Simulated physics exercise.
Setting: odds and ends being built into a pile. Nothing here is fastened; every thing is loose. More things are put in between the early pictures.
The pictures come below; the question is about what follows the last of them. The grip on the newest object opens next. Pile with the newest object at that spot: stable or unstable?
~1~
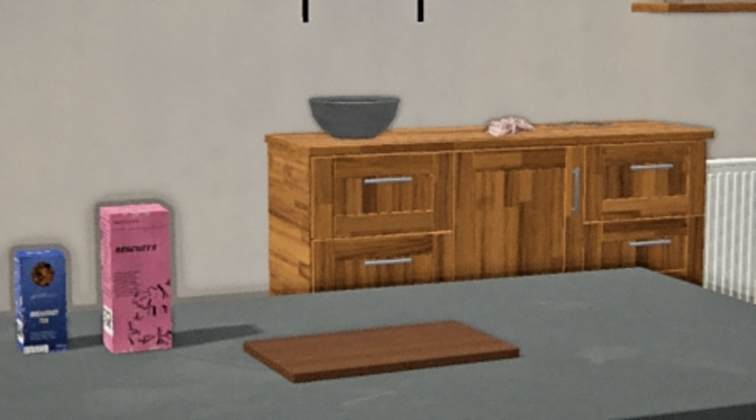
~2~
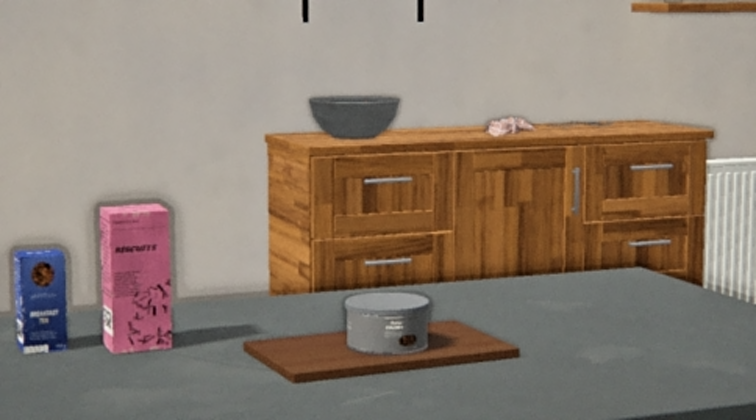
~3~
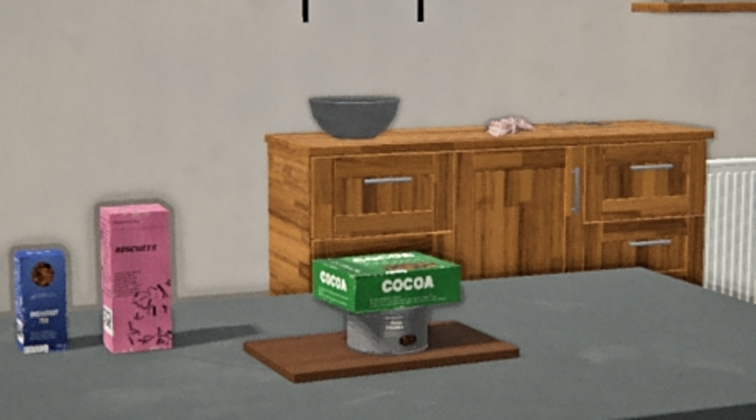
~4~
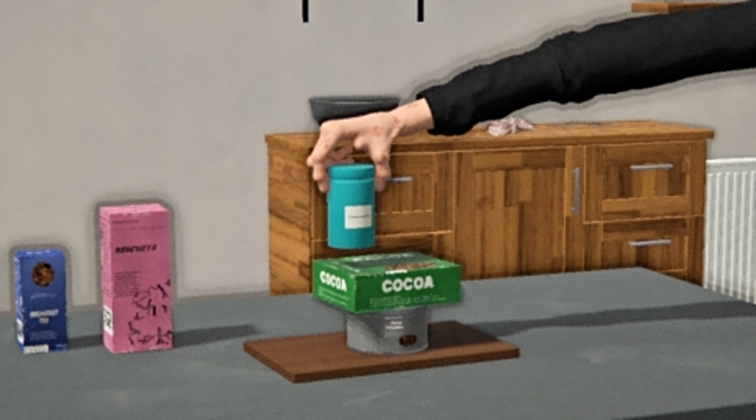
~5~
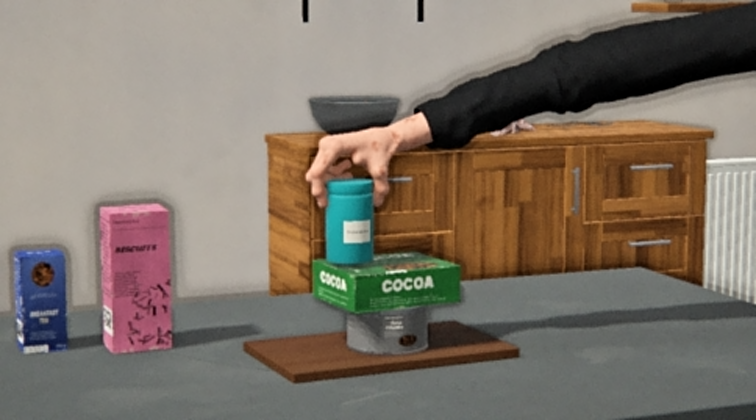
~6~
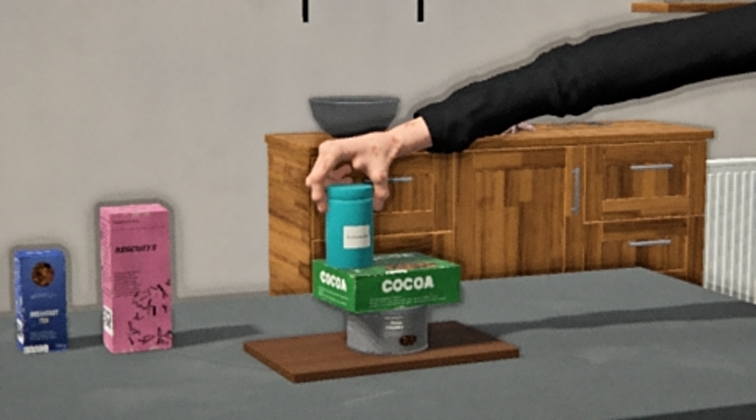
I predict no tumble.
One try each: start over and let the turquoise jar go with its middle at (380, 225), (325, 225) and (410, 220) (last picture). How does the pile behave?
First try: It keeps its balance; second try: It loses its balance; third try: It stays up.
Then, 0.90 s later than the last frame, all is still.
Then, 2.00 s later than the last frame, turquoise jar resting near (349, 226).
When it is over, all 6 as before. End places, in pixels of the last picture, turquoise jar near (349, 226). The pile keeps its balance.
